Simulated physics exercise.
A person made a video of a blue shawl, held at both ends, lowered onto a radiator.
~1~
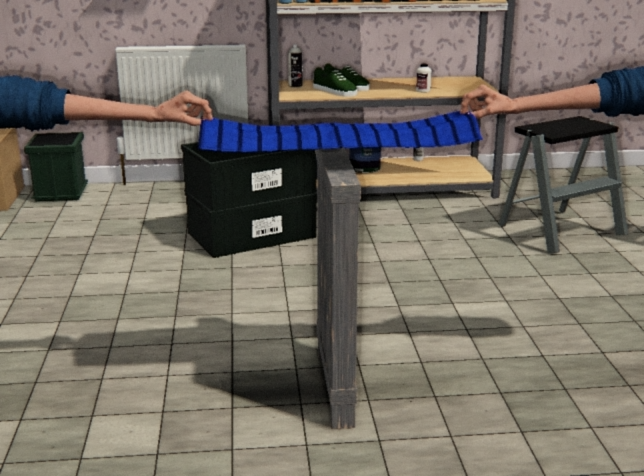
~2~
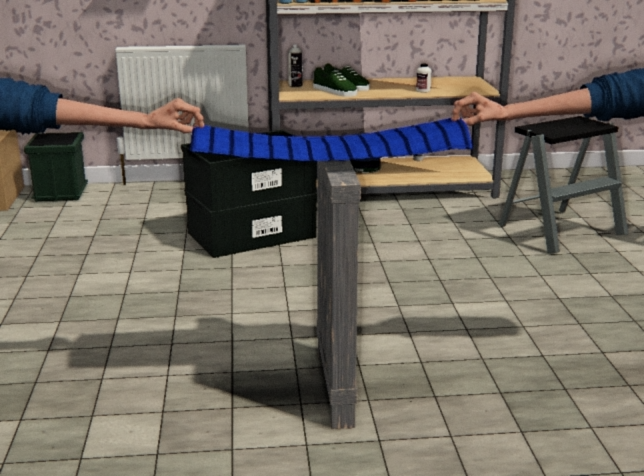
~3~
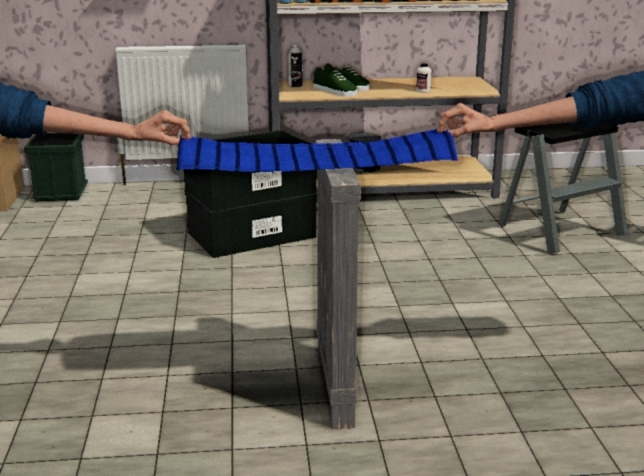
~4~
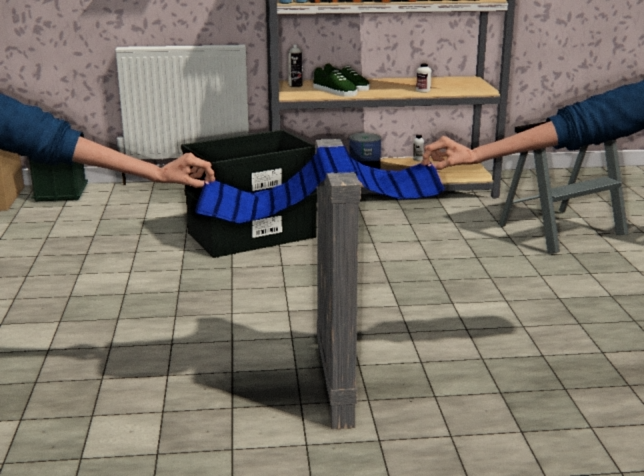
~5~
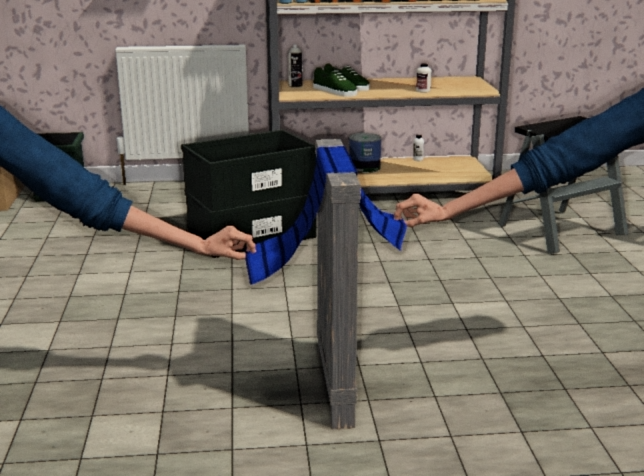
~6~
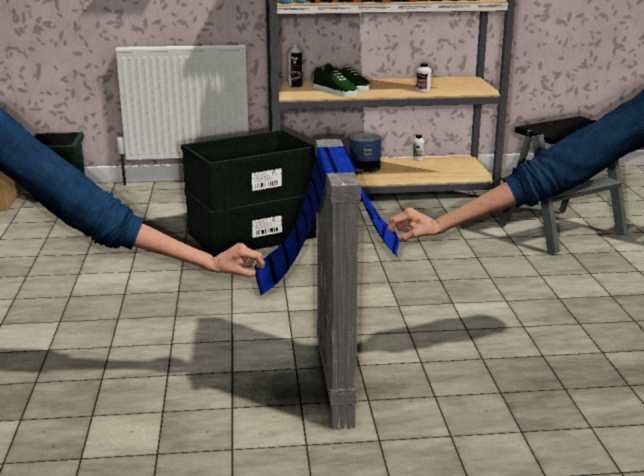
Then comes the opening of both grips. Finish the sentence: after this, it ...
After this, it remains in place.
Then, 0.20 s on from there, shawl hanging on both sides, left end near (281, 288), right end near (376, 247).
Then, 0.30 s on from there, shawl hanging on both sides, left end near (309, 293), right end near (350, 252).
In the end, shawl hanging on both sides, left end near (322, 293), right end near (349, 252). The blue shawl stays on top.
